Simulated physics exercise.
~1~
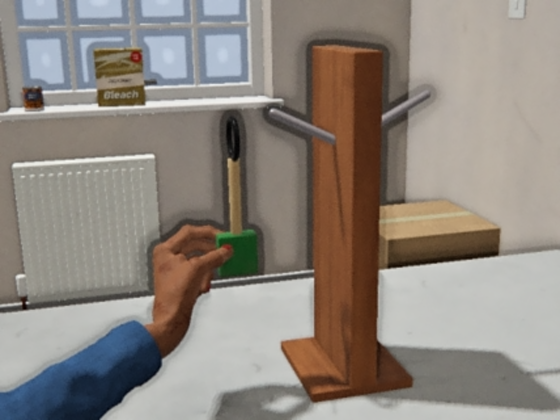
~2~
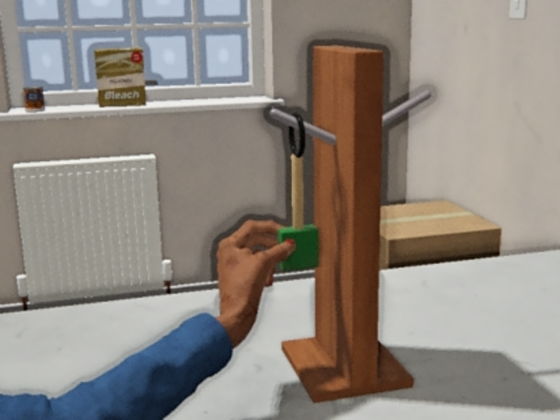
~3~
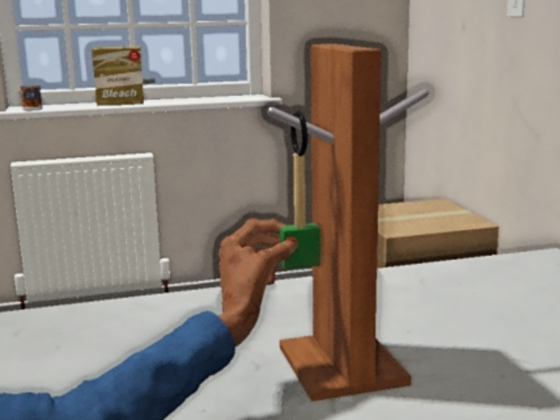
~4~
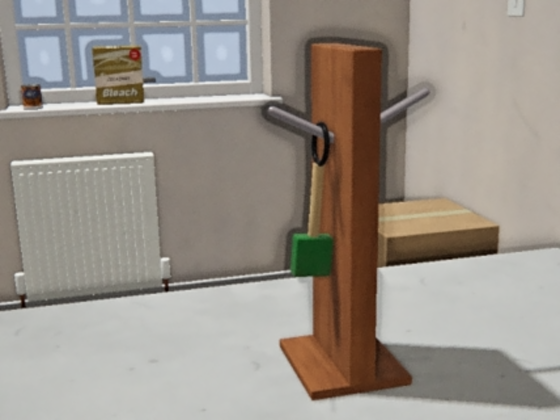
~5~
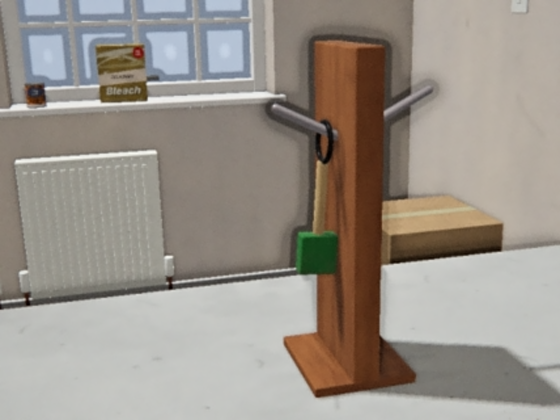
A hand in a blue sleeve reaches in from the lower left, holding a small brush with a green block, a pale handle and a black ring at its top. The slightly swaying view looks across a white tabletop to a brown wooden stand with two grey pegs, with a window, a radiator and a cardboard box behind. The hand moves the brush right and brings its ring onto the left peg. It then lets go and leaves the view. The brush shifts slightly toward the post and stays hanging by its ring from the peg.
